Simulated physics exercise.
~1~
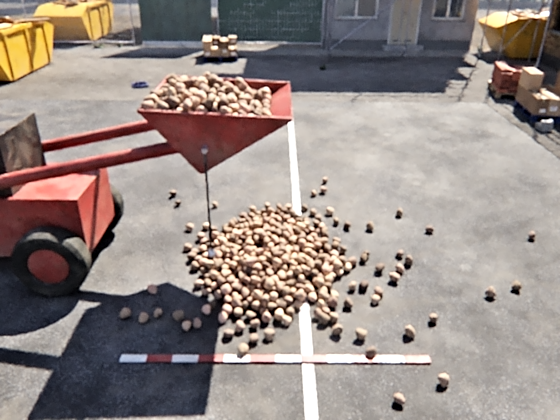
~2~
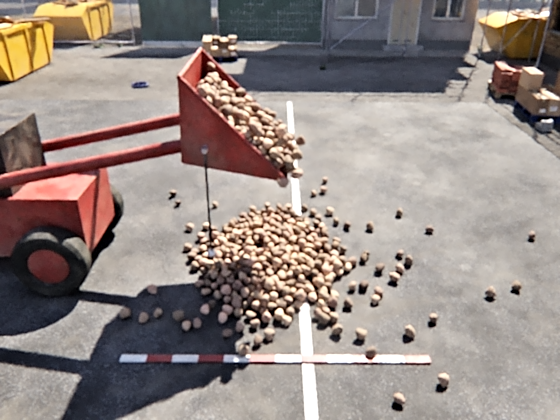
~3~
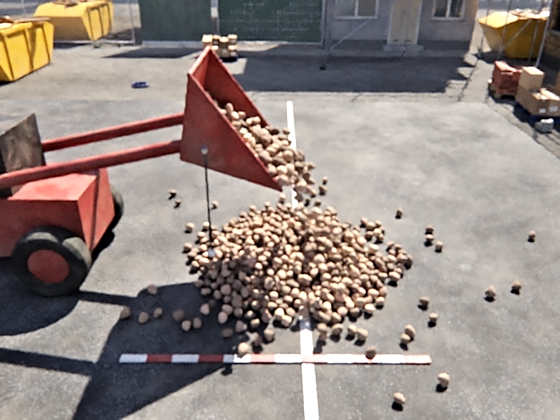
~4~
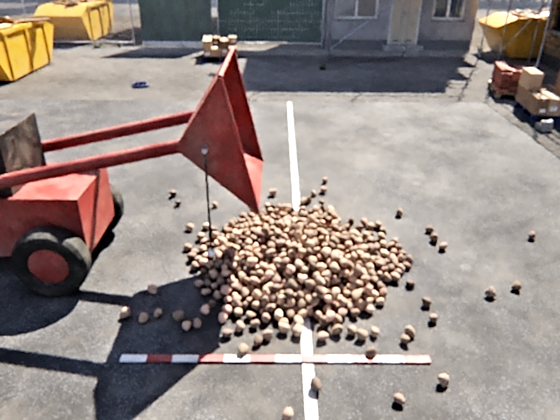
We see a red loader's raised bucket, heaped with brown cobbles, tip down to the right in stages and pour them onto a loose pile on paved ground, until it hangs empty above a larger, wider heap spread across a painted white line.
